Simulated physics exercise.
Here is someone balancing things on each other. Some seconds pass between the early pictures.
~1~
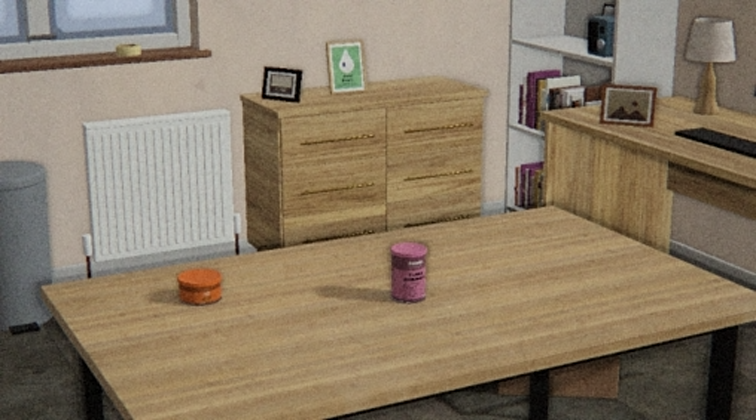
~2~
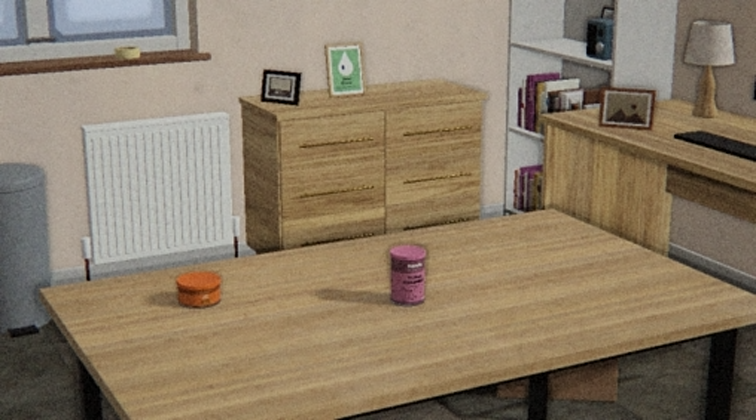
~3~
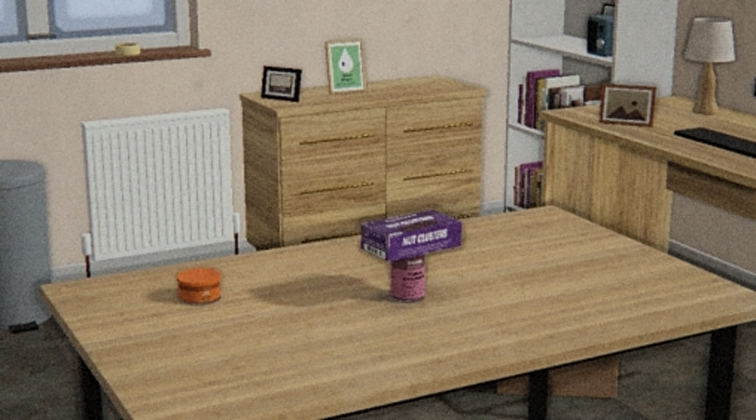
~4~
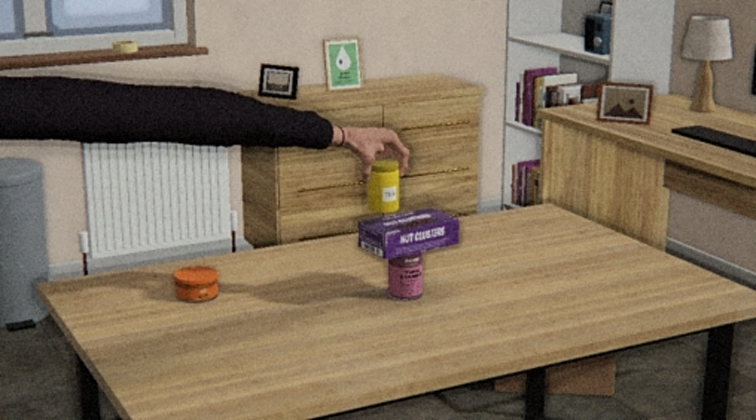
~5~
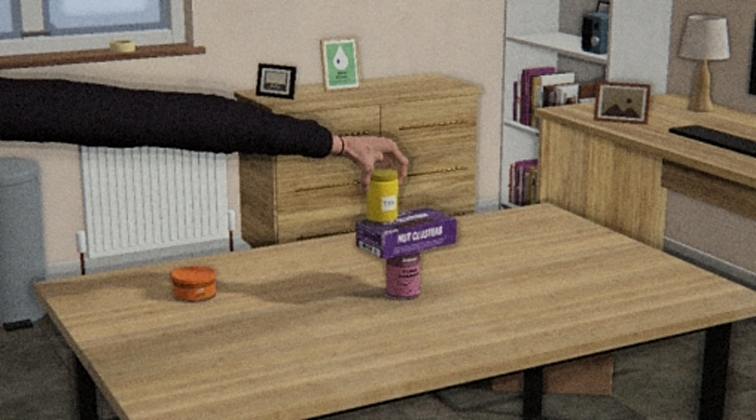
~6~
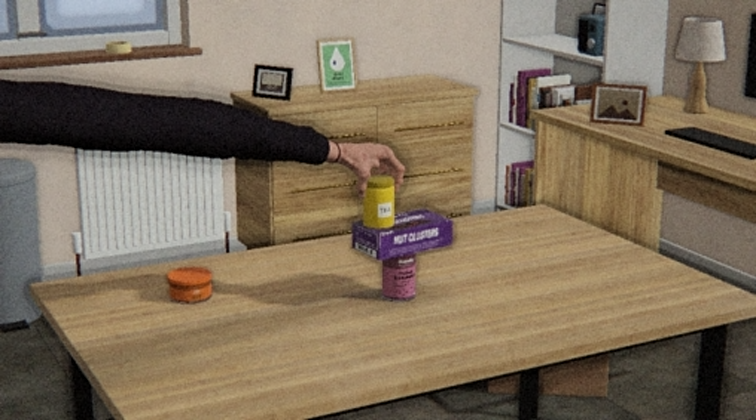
A dark-sleeved arm reaches in from the left and lowers a yellow jar onto a purple packet balanced on a pink tin, the fingers still holding the jar. The packet appears on the tin beforehand, with an orange tub to the left on the wooden table. Seen from slightly above, the room has drawers, a radiator and a desk behind, and the view drifts very slightly.
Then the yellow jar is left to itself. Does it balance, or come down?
It stays up.
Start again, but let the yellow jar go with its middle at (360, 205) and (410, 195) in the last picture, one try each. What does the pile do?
First, it loses its balance; second, it keeps its balance.
Then, 0.60 s past the last view, nothing moves.
Then, 1.60 s past the last view, yellow jar resting near (378, 202).
Finally, all 4 still in place. Final places as the last picture's camera would see them, yellow jar near (378, 202). The pile holds.
